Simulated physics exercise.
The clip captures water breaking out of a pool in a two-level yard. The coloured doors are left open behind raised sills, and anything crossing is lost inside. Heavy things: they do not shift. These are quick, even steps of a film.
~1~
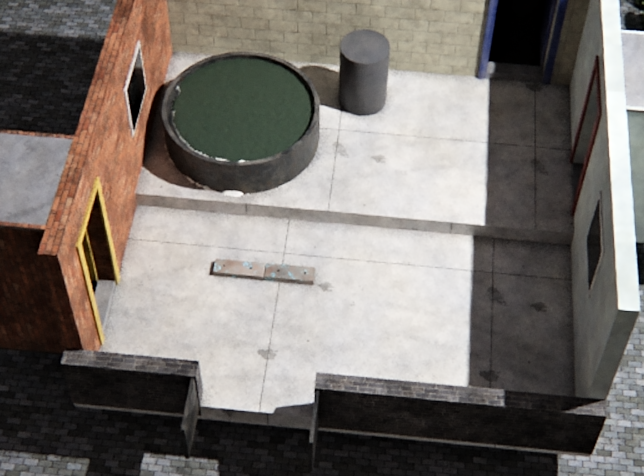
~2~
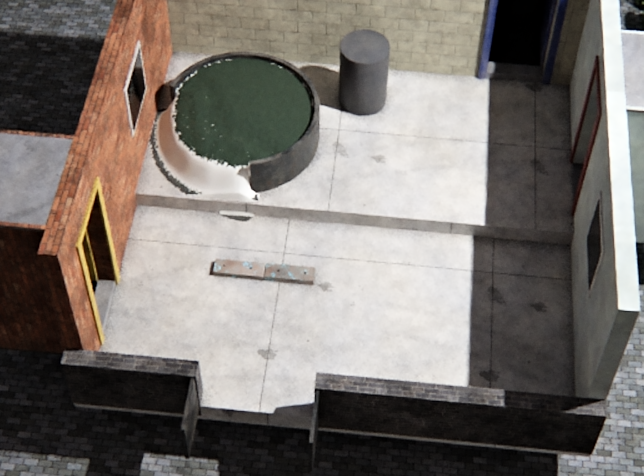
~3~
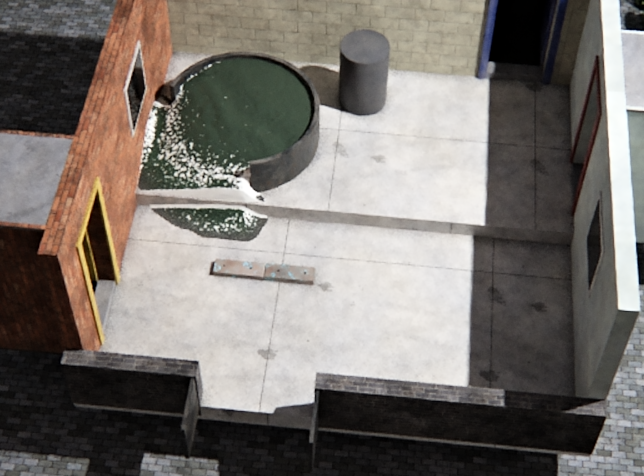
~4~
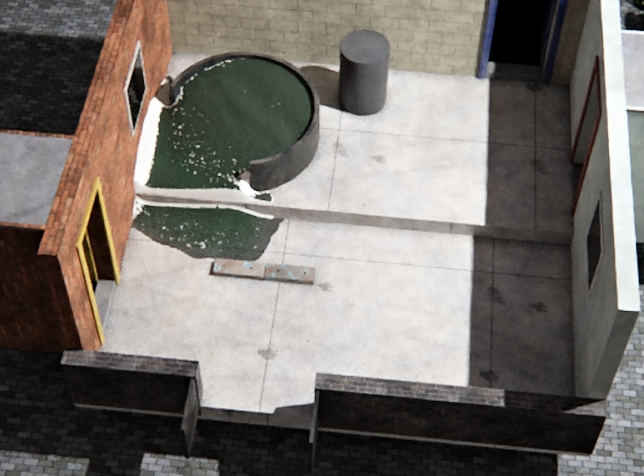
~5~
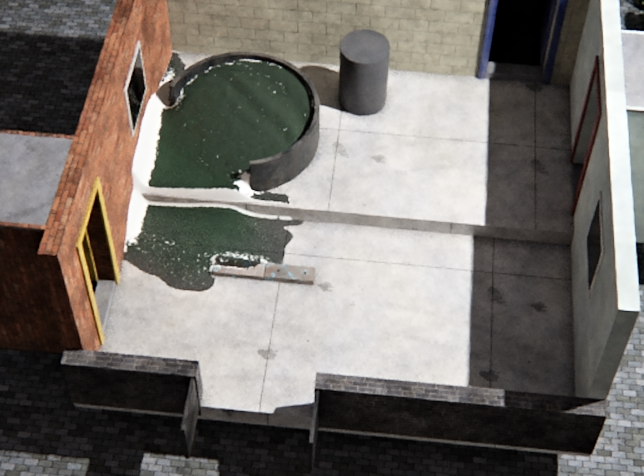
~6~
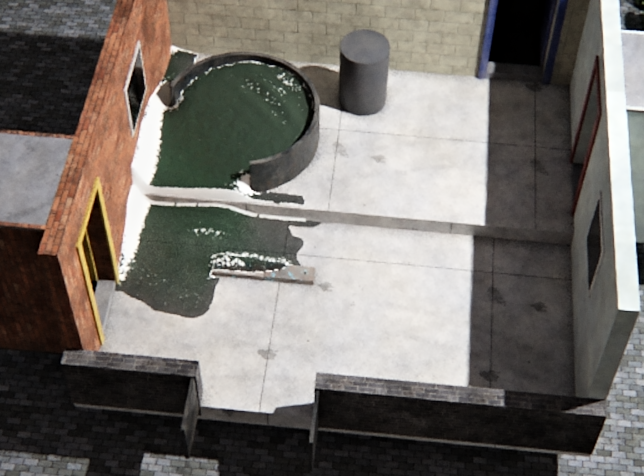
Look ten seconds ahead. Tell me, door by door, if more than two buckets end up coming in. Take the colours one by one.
As I see it, yellow door: Surpasses it, red door: Never surpasses it, blue door: Never surpasses it.
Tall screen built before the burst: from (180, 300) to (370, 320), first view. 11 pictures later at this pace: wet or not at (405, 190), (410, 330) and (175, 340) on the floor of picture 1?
The first is still bare, the second still bare and the third inundated.
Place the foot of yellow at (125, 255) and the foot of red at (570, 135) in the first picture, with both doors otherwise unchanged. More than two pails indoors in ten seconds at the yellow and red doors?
In my view, the yellow one tops the limit, while the red one doesn't reach the mark.
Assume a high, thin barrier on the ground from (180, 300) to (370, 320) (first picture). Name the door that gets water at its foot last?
The red-painted one.
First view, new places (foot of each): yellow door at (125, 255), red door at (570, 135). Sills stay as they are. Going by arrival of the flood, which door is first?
The one to pick is the yellow one.
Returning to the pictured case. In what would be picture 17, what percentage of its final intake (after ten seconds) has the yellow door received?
Near 5 in a hundred.
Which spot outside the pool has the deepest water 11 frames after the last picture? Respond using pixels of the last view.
Around (109, 369).
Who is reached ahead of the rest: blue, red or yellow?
The door marked yellow.
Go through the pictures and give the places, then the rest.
The first frame shows the round pool at (241, 110) is whole and still.
In the second frame, water pours out at (183, 162) and has run to a hidden place.
In the third frame, water pours out at (183, 163) and has run to (161, 98).
In the fourth frame, the front is at (166, 79), out from the gap at (183, 164).
In the fifth frame, water pours out at (183, 165) and has run to (172, 55).
In the sixth frame, water pours out at (183, 165) and has run to (173, 53).
A moment on, water covers 25 % of the floor; the yellow door wet at the sill, nothing in, the red door not reached, the blue door not reached.
Next, water covers 30 % of the floor; the yellow door under two buckets in, the red door not reached, the blue door not reached.
Then, water covers 50 % of the floor; the yellow door over two buckets in, the red door not reached, the blue door not reached.
Later, water covers 75 % of the floor; the yellow door over two buckets in, the red door not reached, the blue door wet at the sill, nothing in.
In the end, water covers 80 % of the floor; the yellow door over two buckets in, the red door wet at the sill, nothing in, the blue door wet at the sill, nothing in.
